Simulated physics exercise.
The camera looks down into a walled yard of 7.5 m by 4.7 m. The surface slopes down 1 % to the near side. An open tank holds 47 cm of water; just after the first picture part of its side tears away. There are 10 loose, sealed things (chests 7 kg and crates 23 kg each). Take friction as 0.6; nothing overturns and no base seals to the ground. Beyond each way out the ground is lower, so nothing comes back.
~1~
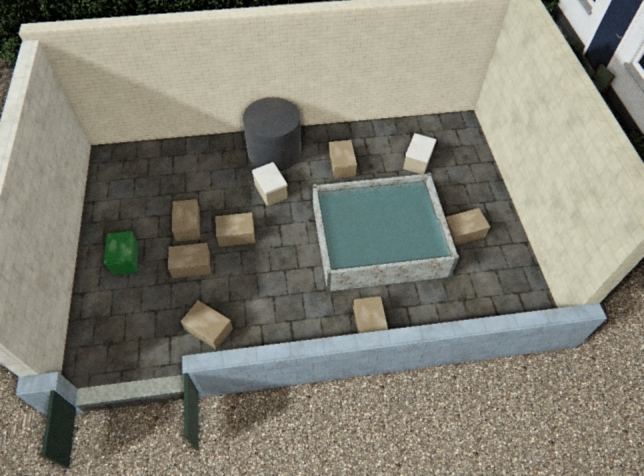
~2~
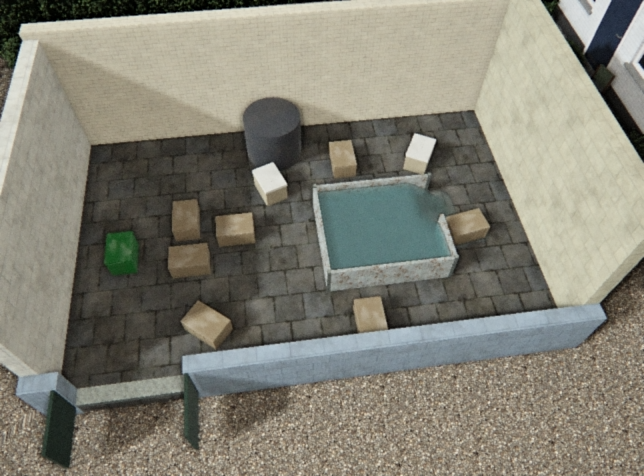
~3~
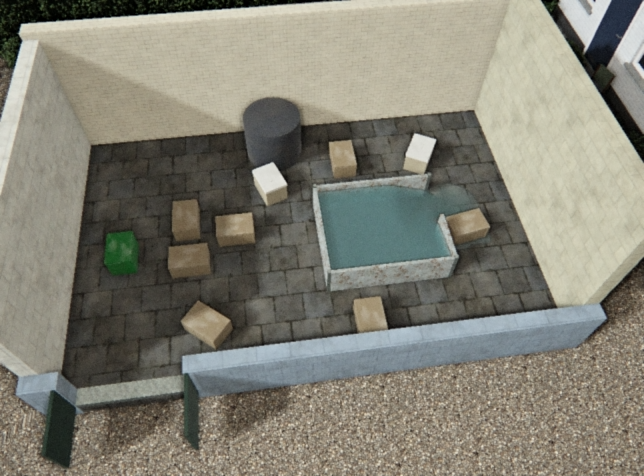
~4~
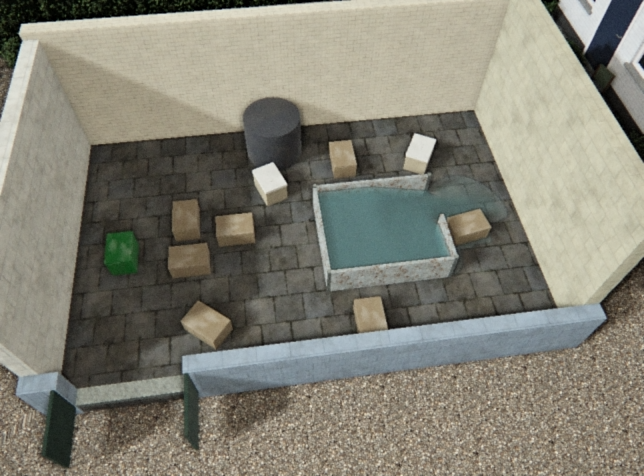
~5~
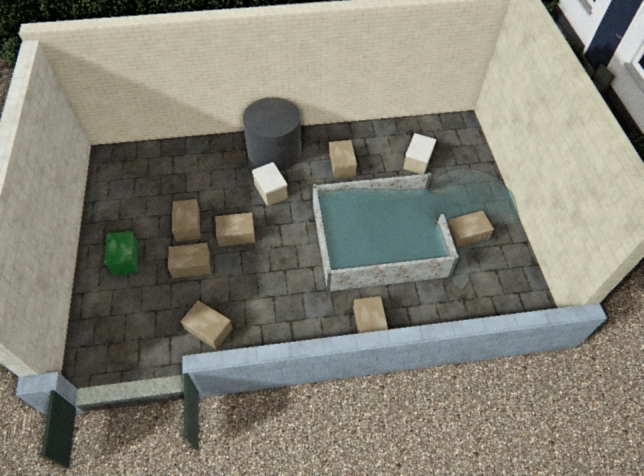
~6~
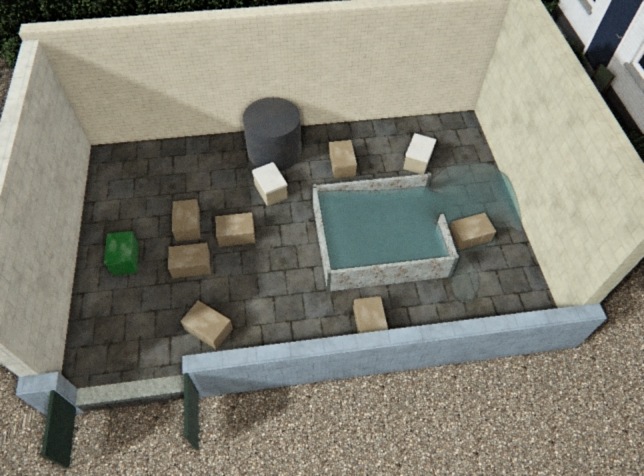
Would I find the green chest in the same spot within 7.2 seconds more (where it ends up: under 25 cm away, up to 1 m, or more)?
Green chest barely shifts.
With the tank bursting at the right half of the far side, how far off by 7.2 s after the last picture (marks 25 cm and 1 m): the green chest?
Then the green chest stays put.
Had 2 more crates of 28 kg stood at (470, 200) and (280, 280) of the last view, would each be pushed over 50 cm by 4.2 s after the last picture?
In turn: More, less.
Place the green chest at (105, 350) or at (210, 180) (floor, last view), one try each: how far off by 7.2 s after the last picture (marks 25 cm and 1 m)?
In turn: It holds its place; it holds its place.
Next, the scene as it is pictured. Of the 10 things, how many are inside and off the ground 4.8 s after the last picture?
I count 1.
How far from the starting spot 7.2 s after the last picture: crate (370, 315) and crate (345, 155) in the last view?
In turn: 20 cm, 0 cm.
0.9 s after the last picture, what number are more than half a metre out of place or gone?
I count 0.
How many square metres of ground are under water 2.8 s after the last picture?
About 13 m2.
Then, 0.9 s after the last picture the green chest is near (119, 247), 0.0 m from its start, aground; 0 of 10 are out; 0 afloat.
Then, 2.8 s after the last picture the green chest is near (119, 247), 0.0 m from its start, aground; 0 of 10 are out; 0 afloat.
Then, 4.8 s after the last picture the green chest is near (119, 247), 0.0 m from its start, aground; 0 of 10 are out; 1 afloat.
Then, 7.2 s after the last picture the green chest is near (119, 247), 0.0 m from its start, aground; 0 of 10 are out; 1 afloat.
